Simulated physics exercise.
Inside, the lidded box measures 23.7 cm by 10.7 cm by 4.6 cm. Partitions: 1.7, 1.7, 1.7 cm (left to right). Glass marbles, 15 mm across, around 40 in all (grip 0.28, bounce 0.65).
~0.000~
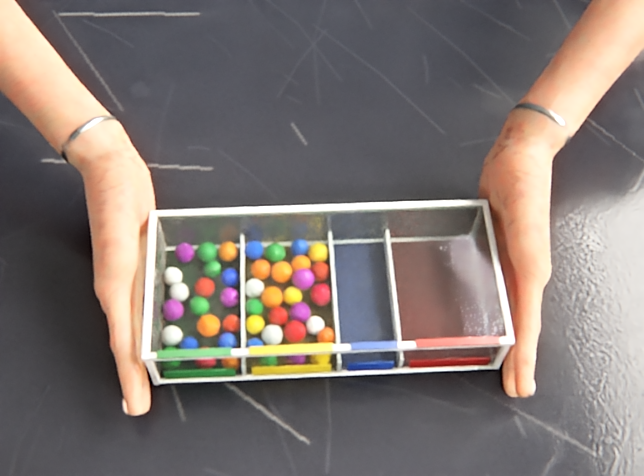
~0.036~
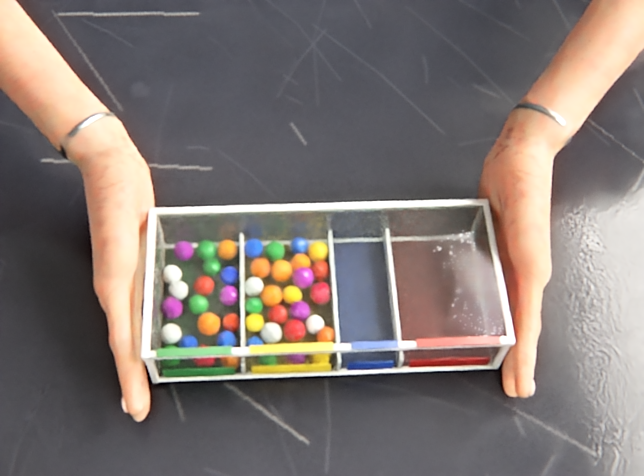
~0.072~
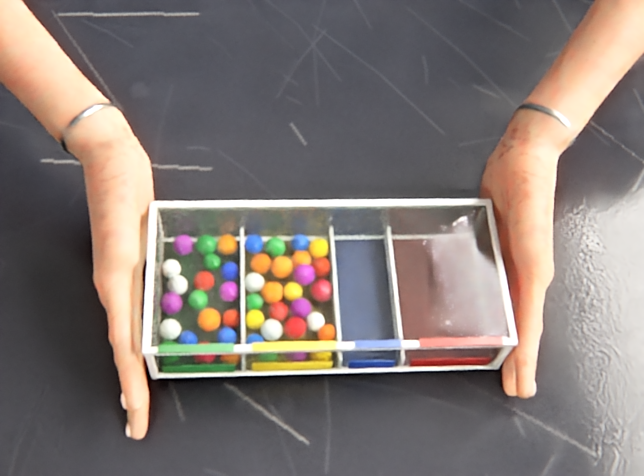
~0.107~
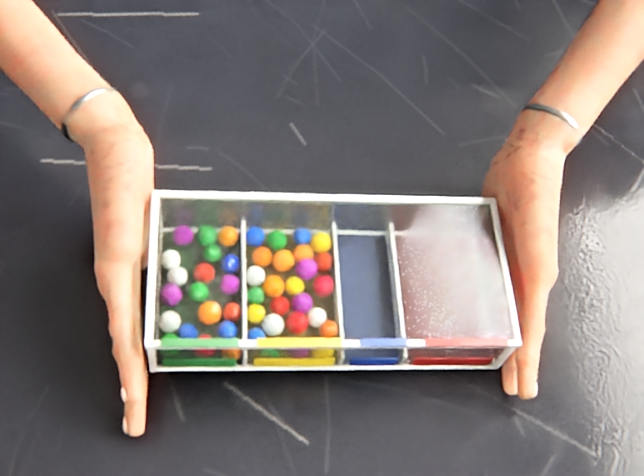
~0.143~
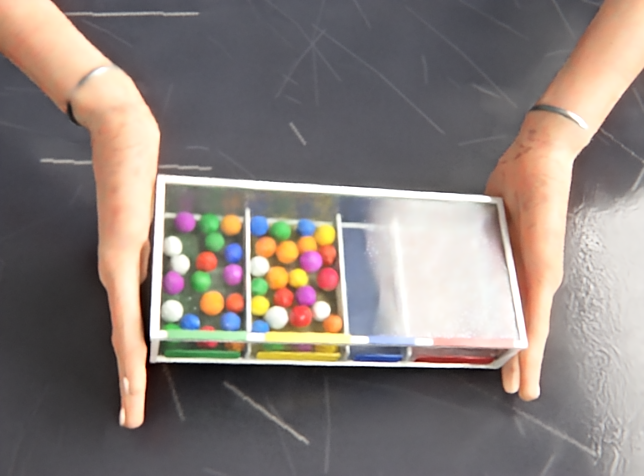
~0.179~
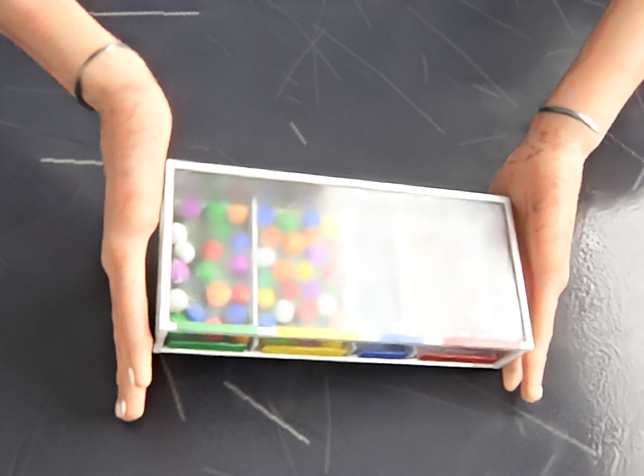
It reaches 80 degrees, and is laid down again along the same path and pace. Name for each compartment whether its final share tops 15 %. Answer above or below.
Red above, blue above, green below, yellow above.
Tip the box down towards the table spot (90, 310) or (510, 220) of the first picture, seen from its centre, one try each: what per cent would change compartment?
About 25 and 80 per cent.
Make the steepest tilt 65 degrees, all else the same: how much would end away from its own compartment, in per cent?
Some 5 per cent.
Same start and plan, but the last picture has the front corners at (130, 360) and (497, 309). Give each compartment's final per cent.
Red 0; blue 0; green 75; yellow 25.
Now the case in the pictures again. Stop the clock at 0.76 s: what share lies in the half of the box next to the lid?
Some 40 per cent.
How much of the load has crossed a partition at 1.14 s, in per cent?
About 75 per cent.
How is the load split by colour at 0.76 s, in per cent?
Red 0, blue 0, green 40, yellow 55.
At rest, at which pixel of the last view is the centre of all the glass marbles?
Near (384, 325).
After 0.76 s, tilt 80 degrees; green 40 %, yellow 55 %.
Then, at 1.14 s, tilt 34 degrees; red 45 %, blue 20 %, green 5 %, yellow 30 %.
After 1.61 s, tilt 0 degrees; red 45 %, blue 20 %, green 5 %, yellow 30 %.
In the end, at 2.4 s, red 45 %, blue 20 %, green 5 %, yellow 30 %.
